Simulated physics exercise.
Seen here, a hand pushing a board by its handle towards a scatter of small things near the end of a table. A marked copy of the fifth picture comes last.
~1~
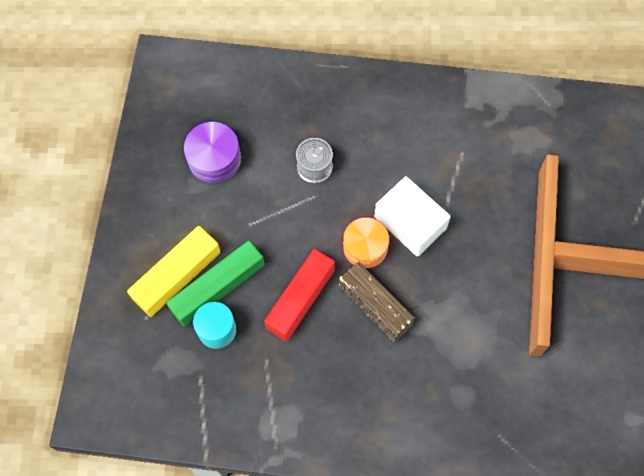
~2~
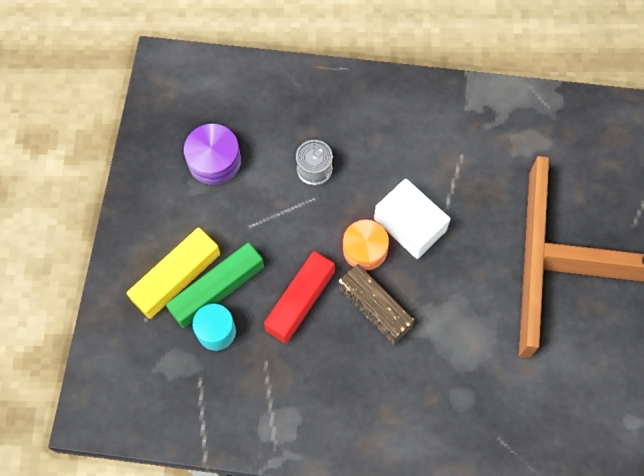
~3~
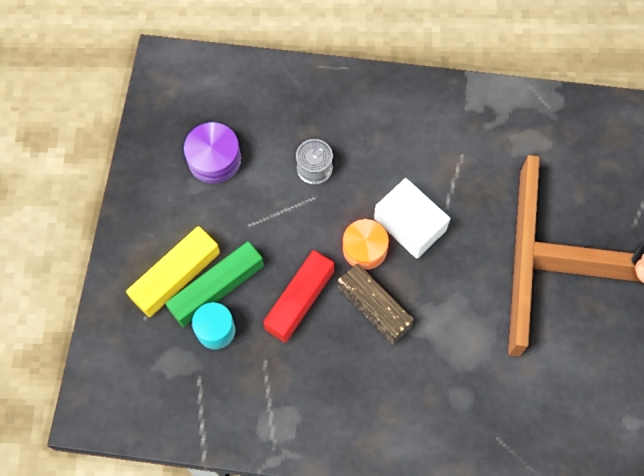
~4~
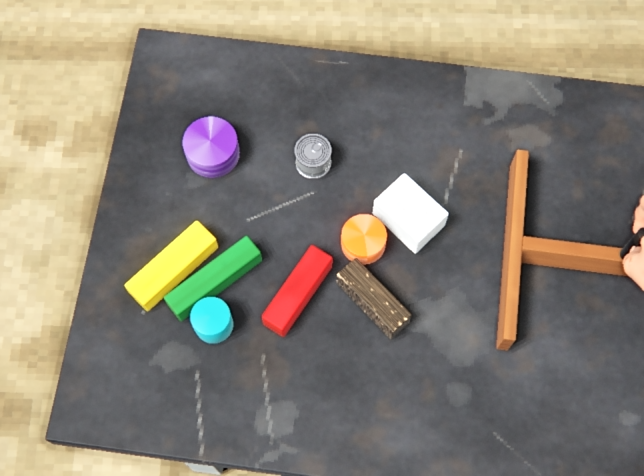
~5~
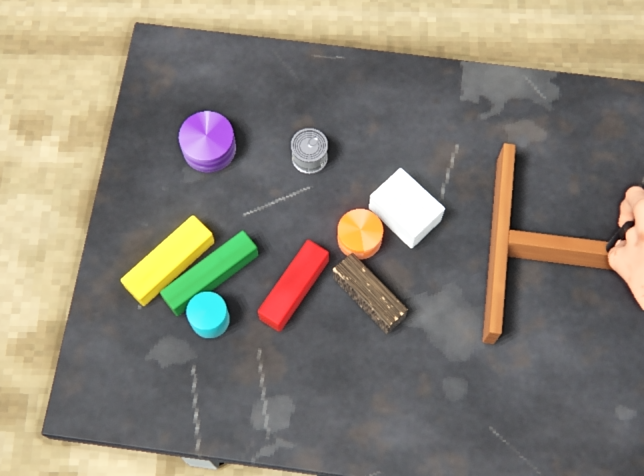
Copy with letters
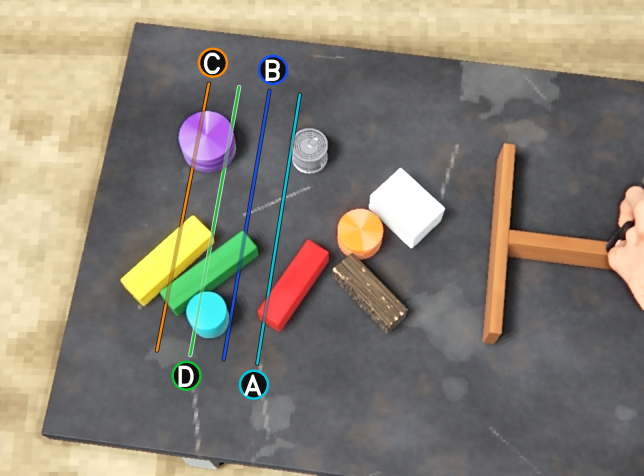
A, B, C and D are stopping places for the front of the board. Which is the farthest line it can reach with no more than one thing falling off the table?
As far as mark C.
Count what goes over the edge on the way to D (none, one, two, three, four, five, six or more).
In all, none.
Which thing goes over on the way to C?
The yellow stick.
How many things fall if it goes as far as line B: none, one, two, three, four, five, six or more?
By then, none.
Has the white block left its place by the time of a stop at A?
Yes.
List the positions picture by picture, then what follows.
In the first picture, black bar (376, 302); red stick (301, 295); yellow stick (175, 271).
In the second picture, board (539, 248); orange tin (365, 245).
In the third picture, board (528, 247); white block (412, 219).
In the fourth picture, board (517, 241); turquoise tin (213, 320).
In the fifth picture, board (503, 235); black bar (370, 294); red stick (294, 285); yellow stick (169, 261).
On the copy, A at (280, 222); B at (248, 218); C at (184, 210); D at (216, 214).
On C. First, board (387, 221); red stick (287, 286); white block (351, 188).
Then, board (274, 206); yellow stick (156, 254); green stick (181, 264).
Finally, board (184, 195); yellow stick over the edge; green stick (96, 249); one fallen.
By contrast, A is within the limit but short; B is within the limit but short; D is within the limit but short.
